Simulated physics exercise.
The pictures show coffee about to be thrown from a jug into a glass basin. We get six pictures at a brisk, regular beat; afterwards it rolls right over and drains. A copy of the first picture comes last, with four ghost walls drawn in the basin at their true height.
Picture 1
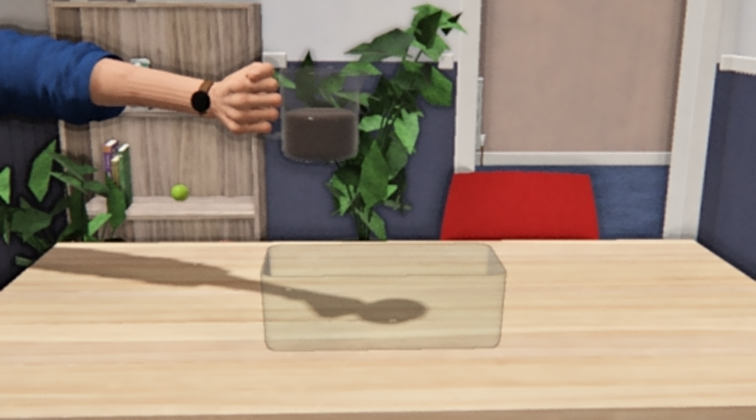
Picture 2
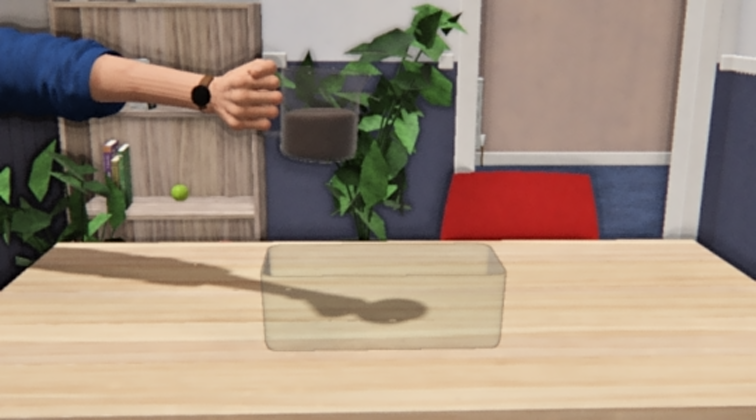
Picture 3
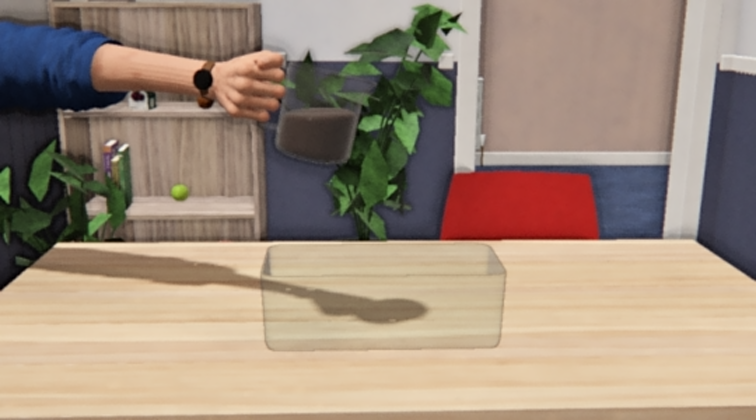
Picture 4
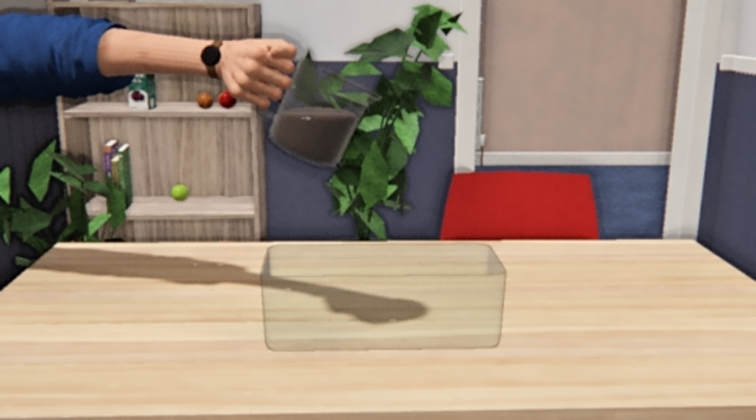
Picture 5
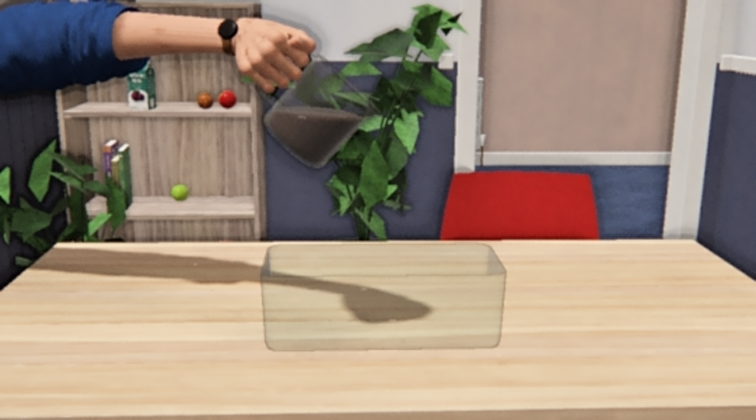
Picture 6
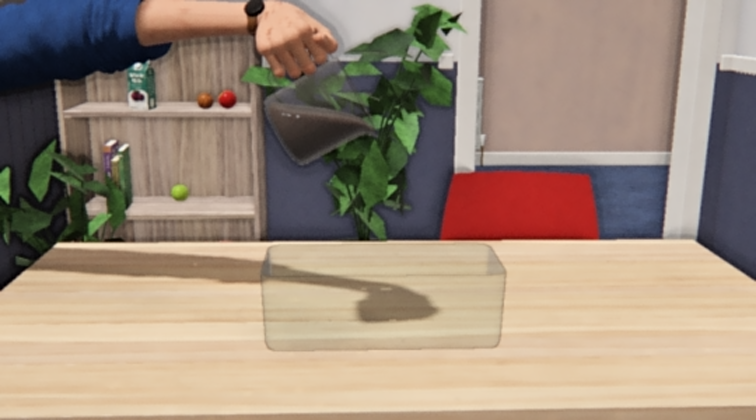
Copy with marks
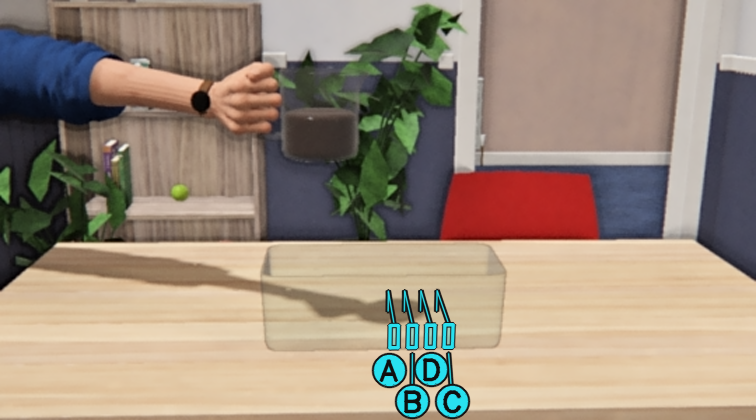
A hand wearing a dark watch held a clear jug of dark brown liquid above an empty glass basin on a wooden table, then rose slightly and tilted the jug steeply to the right.
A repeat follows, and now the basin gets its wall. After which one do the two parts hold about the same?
It is B.
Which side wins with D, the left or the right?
The left side.
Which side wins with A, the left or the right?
The right one.
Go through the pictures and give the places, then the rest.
Upright, lip at (368, 73); basin from (265, 349) to (500, 346); nothing has left yet, in the first picture.
Tipped about 3°, lip at (370, 75); nothing has left yet, in the second picture.
Tipped about 12°, lip at (375, 84); nothing has left yet, in the third picture.
Tipped about 25°, lip at (380, 97); nothing has left yet, in the fourth picture.
Tipped about 42°, lip at (381, 115); nothing has left yet, in the fifth picture.
Tipped about 61°, lip at (377, 135); nothing has left yet, in the sixth picture.
On the marked copy, A at (394, 354); B at (412, 353); C at (448, 353); D at (430, 353).
Choosing A, about 15 % ends left of the wall and 78 % right of it; 7 % is lost outside.
Choosing B, about 50 % ends left of the wall and 45 % right of it; 4 % is lost outside.
Choosing C, about 82 % ends left of the wall and 7 % right of it; 11 % is lost outside.
Choosing D, about 83 % ends left of the wall and 9 % right of it; 8 % is lost outside.
